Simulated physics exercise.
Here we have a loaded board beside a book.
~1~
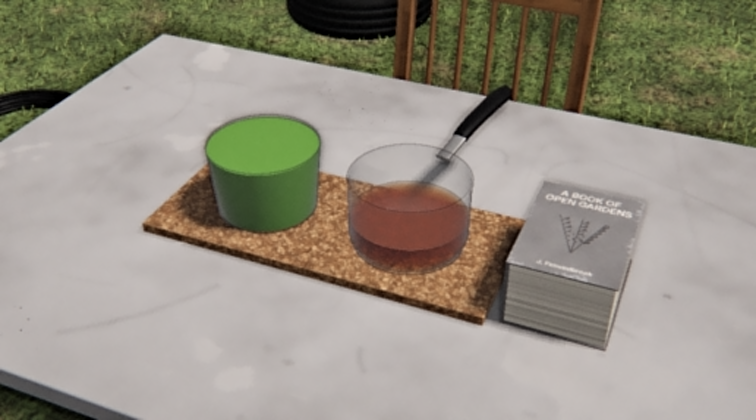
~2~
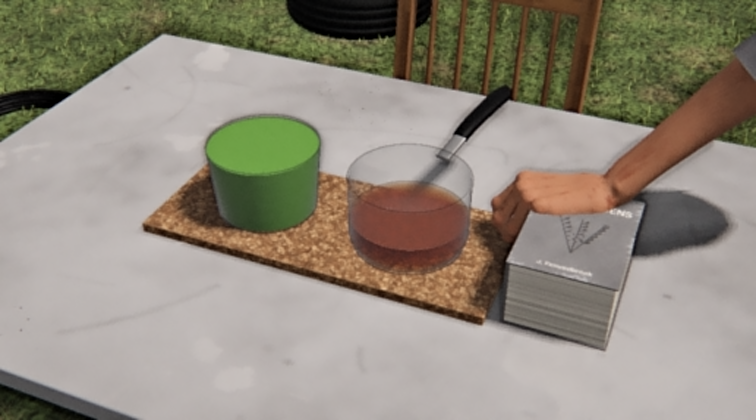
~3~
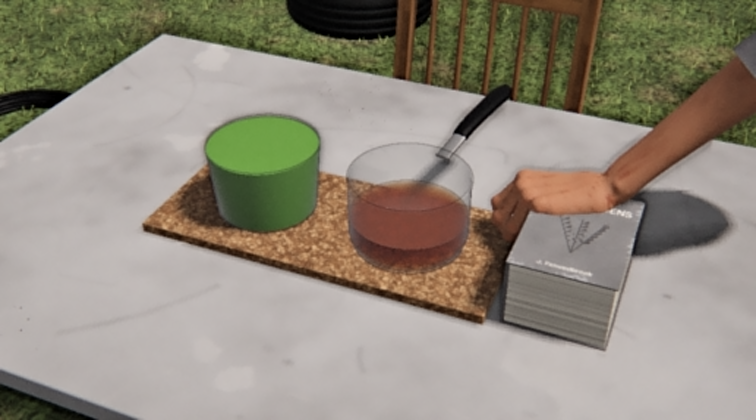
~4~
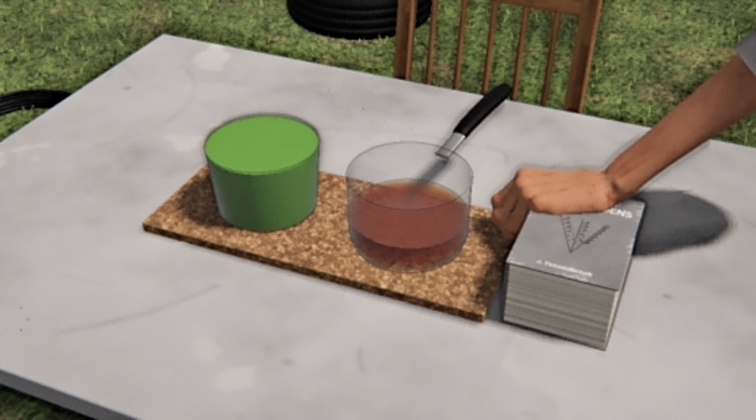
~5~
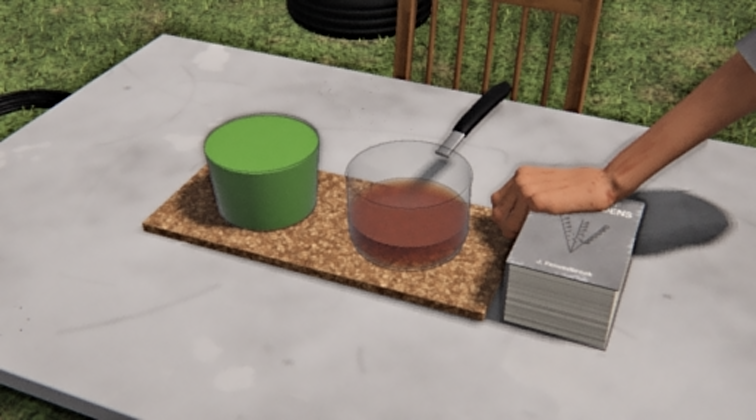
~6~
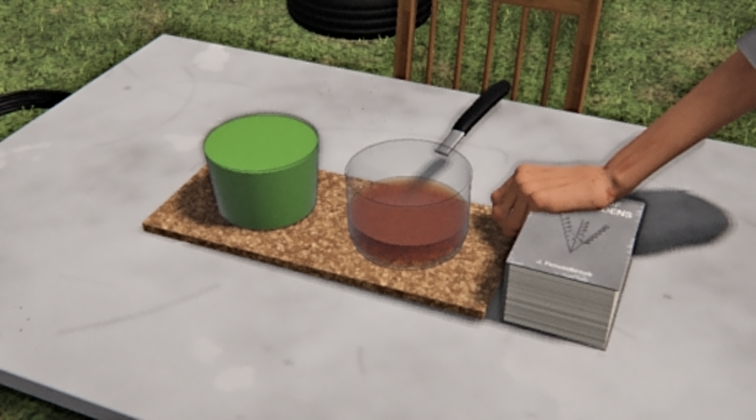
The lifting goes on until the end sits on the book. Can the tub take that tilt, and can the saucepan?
The tub spills and the saucepan keeps it all in.
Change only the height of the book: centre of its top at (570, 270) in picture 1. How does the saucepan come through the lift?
In that case: Is safe.
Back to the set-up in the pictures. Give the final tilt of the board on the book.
Some 12 degrees.
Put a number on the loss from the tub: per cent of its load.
About 14 per cent.
A moment on, the board slopes by about 7°; tub, a puddle lies under it; saucepan, all is still inside.
Further on, the board slopes by about 14°; tub, a puddle lies under it; saucepan, all is still inside.
When it is over, the board slopes by about 12°, resting on the book; tub, a puddle lies under it; saucepan, all is still inside.
